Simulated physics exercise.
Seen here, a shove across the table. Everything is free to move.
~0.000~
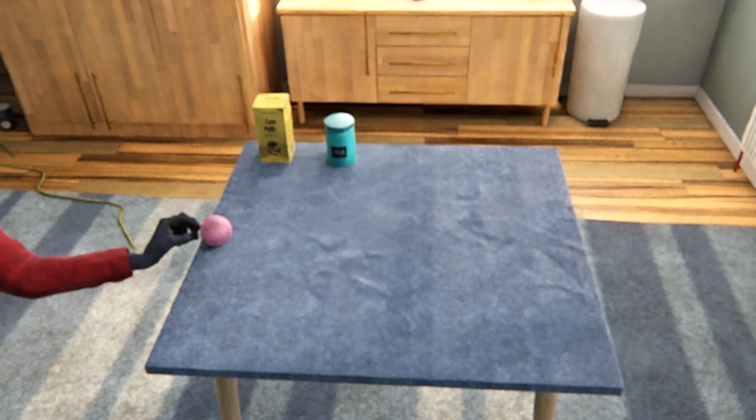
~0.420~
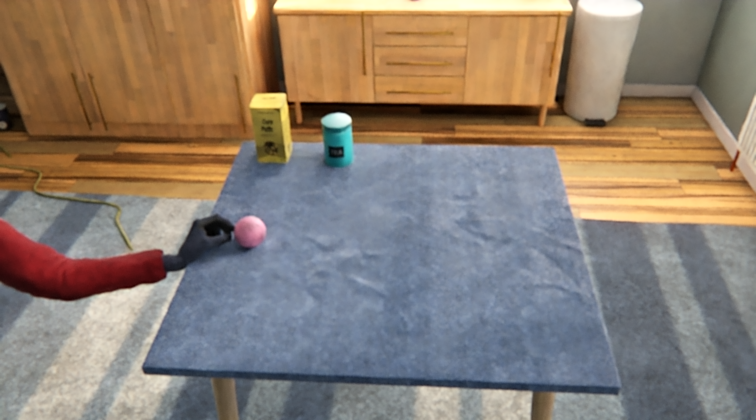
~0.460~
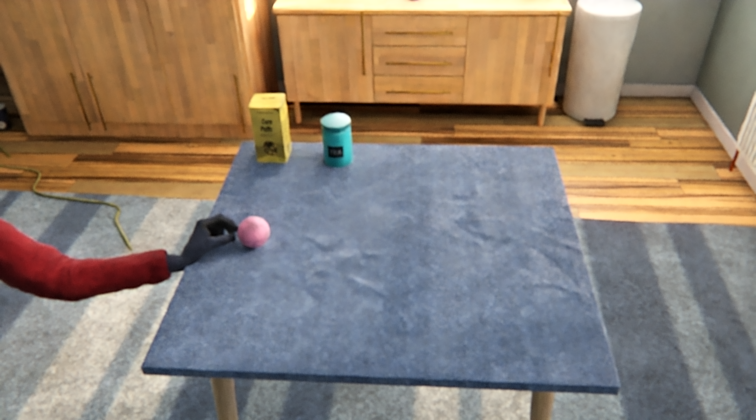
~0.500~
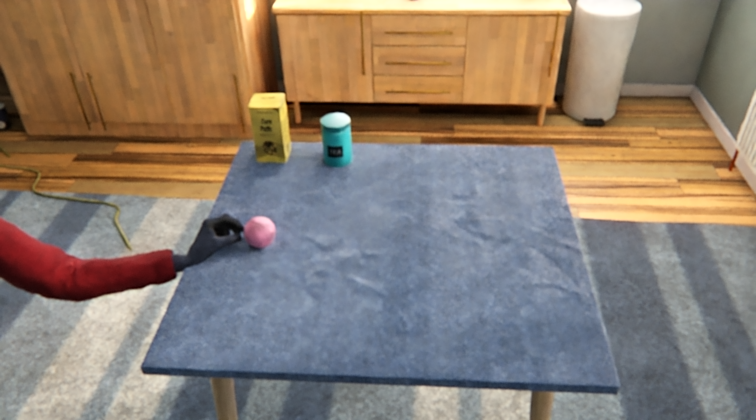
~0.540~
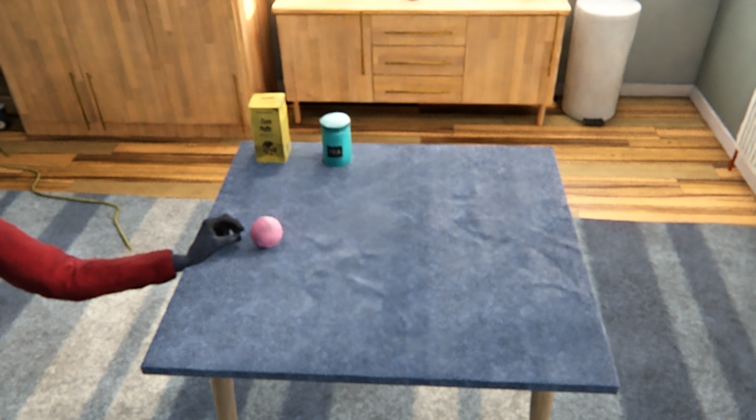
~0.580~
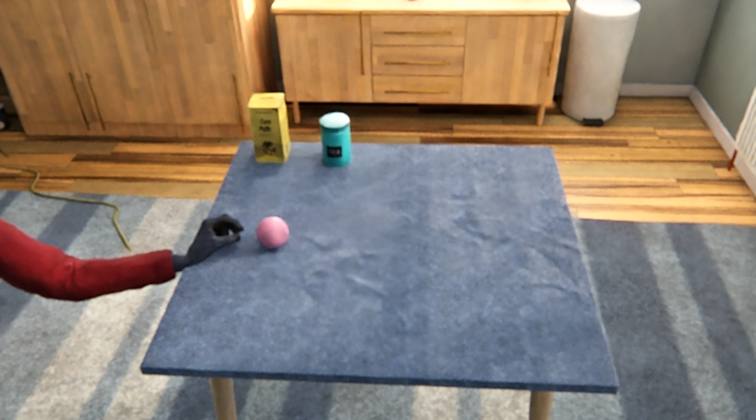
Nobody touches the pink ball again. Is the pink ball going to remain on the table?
The pink ball remains on top.
Around 0.68 s, pink ball displaced about its own width near (288, 233).
Around 0.88 s, pink ball displaced well along near (311, 234).
Around 1.18 s, pink ball displaced well along near (331, 234).
Finally (1.9 s), moved from the start, pink ball. Final places as the last picture's camera would see them, pink ball near (333, 235).
